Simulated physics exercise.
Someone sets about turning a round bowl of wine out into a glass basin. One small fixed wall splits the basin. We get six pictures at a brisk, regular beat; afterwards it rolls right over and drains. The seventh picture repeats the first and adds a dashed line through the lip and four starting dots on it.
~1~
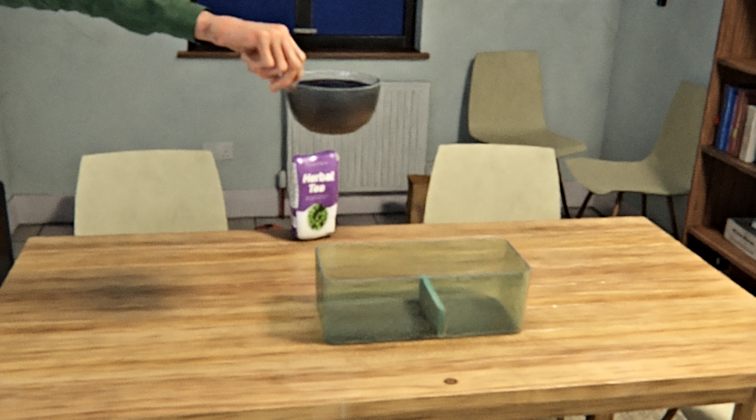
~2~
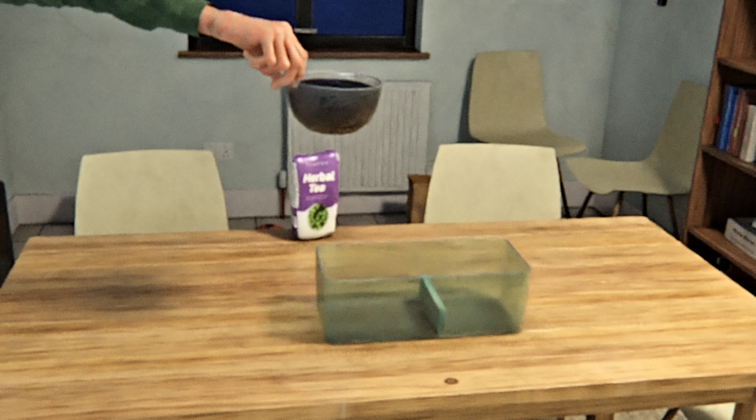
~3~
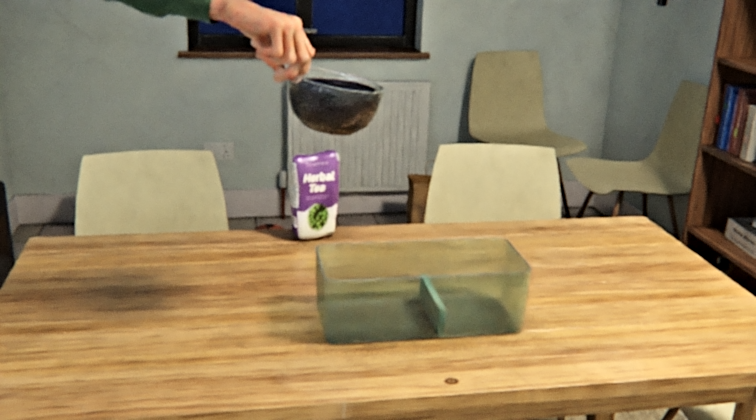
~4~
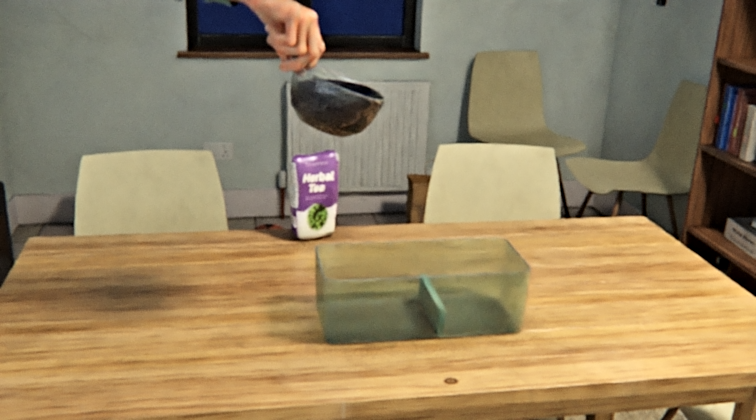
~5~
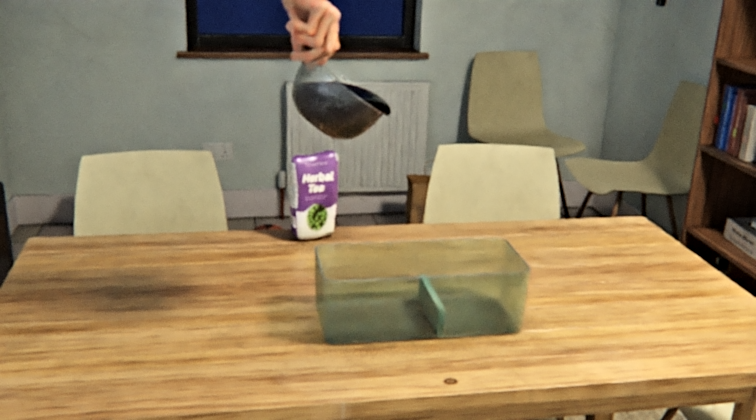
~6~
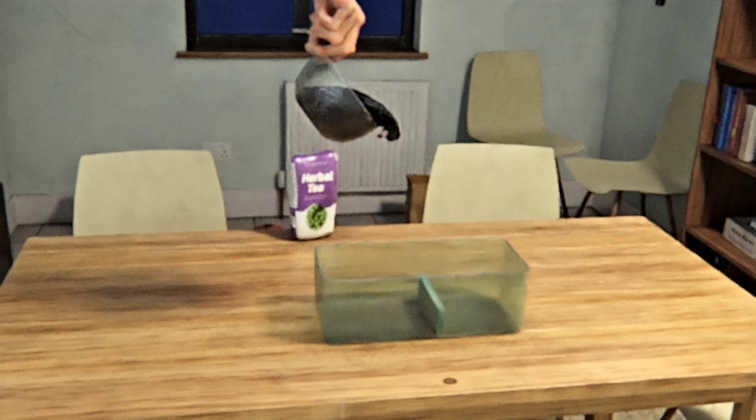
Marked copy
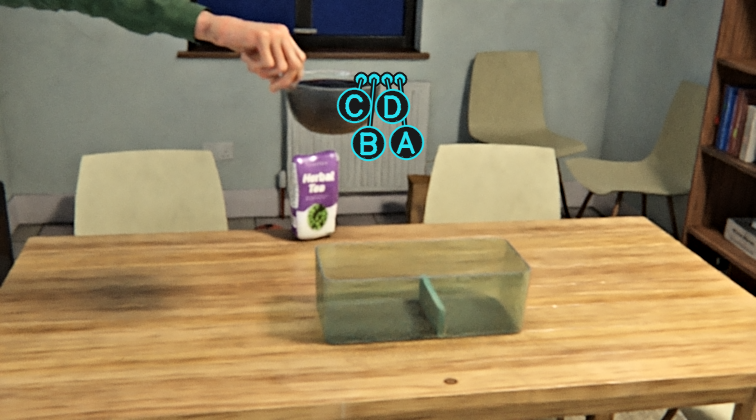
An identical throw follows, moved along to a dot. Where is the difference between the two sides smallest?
A is best.
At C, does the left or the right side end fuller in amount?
The left one.
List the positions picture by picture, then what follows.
Upright, lip at (378, 79); basin from (324, 342) to (521, 330); top of the wall at (432, 291); nothing has left yet.
Tipped about 3°, lip at (379, 81); nothing has left yet.
Tipped about 10°, lip at (382, 87); nothing has left yet.
Tipped about 21°, lip at (383, 97); wine is over the lip, down to (383, 97).
Tipped about 36°, lip at (382, 110); wine is over the lip, down to (385, 114).
Tipped about 53°, lip at (377, 123); wine is over the lip, down to (390, 138).
On the marked copy, A at (399, 79); B at (374, 79); C at (361, 79); D at (387, 79).
Choosing A, about 44 % ends left of the wall and 51 % right of it; 5 % is lost outside.
Choosing B, about 81 % ends left of the wall and 14 % right of it; 5 % is lost outside.
Choosing C, about 84 % ends left of the wall and 7 % right of it; 9 % is lost outside.
Choosing D, about 60 % ends left of the wall and 33 % right of it; 7 % is lost outside.
